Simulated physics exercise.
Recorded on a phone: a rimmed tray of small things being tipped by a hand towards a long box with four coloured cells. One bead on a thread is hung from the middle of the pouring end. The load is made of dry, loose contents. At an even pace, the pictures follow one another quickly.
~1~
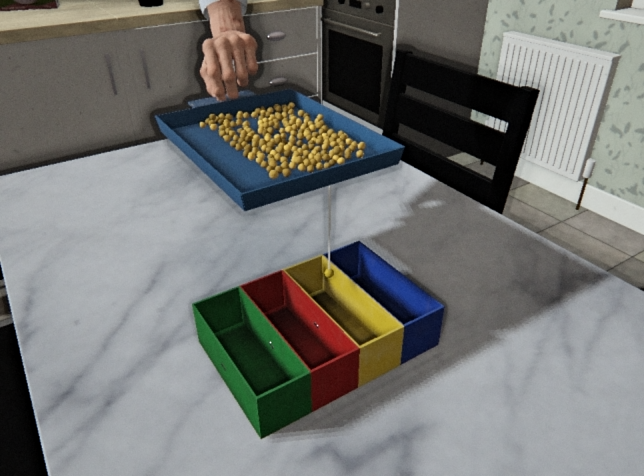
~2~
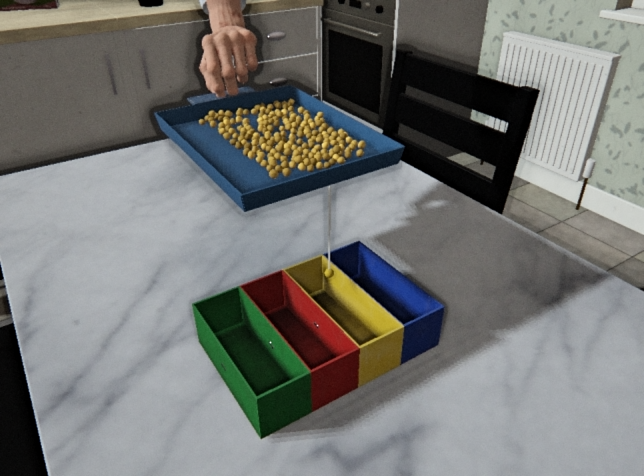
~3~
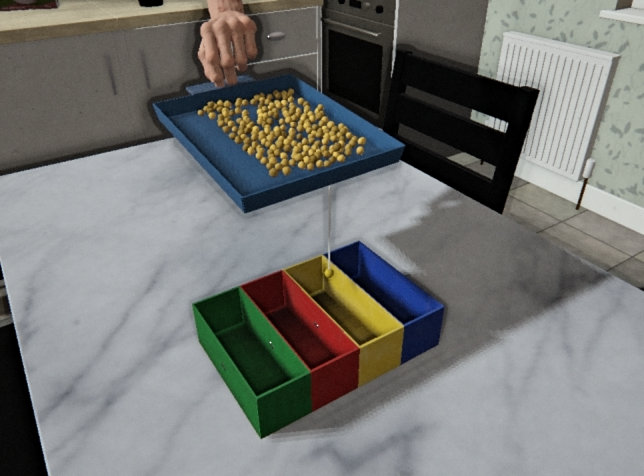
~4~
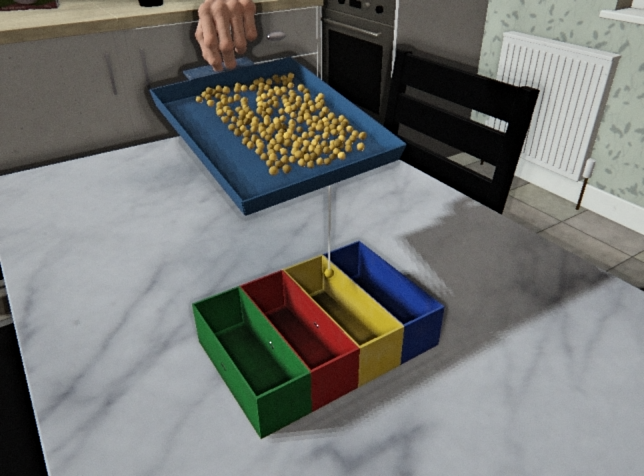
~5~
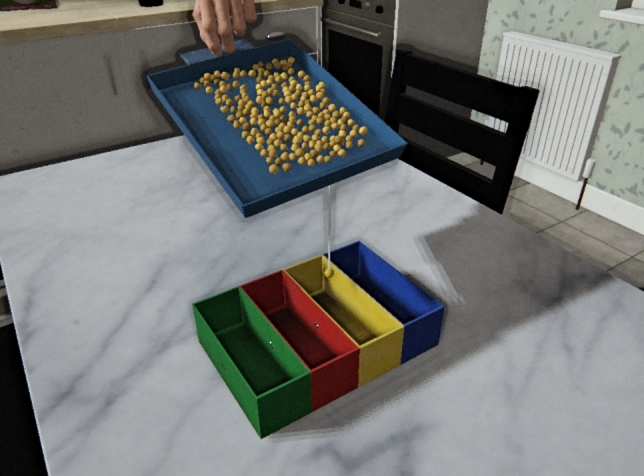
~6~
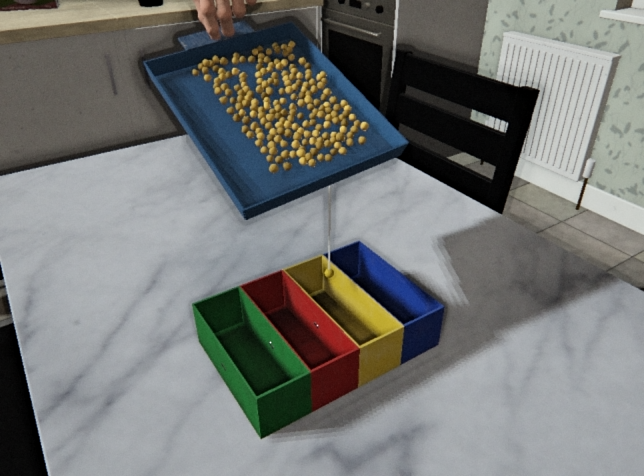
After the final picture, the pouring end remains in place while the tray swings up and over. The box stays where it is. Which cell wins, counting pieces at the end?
The red cell wins.
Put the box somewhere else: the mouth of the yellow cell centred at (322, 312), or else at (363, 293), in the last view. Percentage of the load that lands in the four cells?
Close to 100 in a hundred, followed by close to 90 in a hundred.
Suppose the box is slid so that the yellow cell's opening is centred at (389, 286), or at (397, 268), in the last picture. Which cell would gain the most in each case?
Try one: That green cell; try two: The green cell.
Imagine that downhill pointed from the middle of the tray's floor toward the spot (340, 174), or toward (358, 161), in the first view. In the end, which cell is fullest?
First: Blue. Second: The blue one.
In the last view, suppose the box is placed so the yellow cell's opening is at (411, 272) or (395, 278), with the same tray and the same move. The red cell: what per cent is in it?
First placement: Some 10 %; second placement: Some 20 %.
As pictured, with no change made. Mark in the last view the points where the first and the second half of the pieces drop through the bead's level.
About (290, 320), and after that about (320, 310).
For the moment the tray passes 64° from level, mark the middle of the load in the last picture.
Roughly at (296, 161).
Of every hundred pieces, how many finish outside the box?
Close to 0 per cent.
Soon after the last picture, tray tipped steeply; all on the tray.
A little later, tray tipped past a quarter turn; most on the tray; a small part in the green cell; a small part in the red cell; a stray few in the yellow cell; a small part falling or outside the box.
Later still, tray tipped past a quarter turn; about half in the red cell; about a quarter in the yellow cell; about a quarter in the green cell; a stray few in the blue cell; a stray few falling or outside the box.
At rest, tray tipped past a quarter turn; about half in the red cell; about a quarter in the yellow cell; about a quarter in the green cell; a stray few in the blue cell; a stray few outside the box.
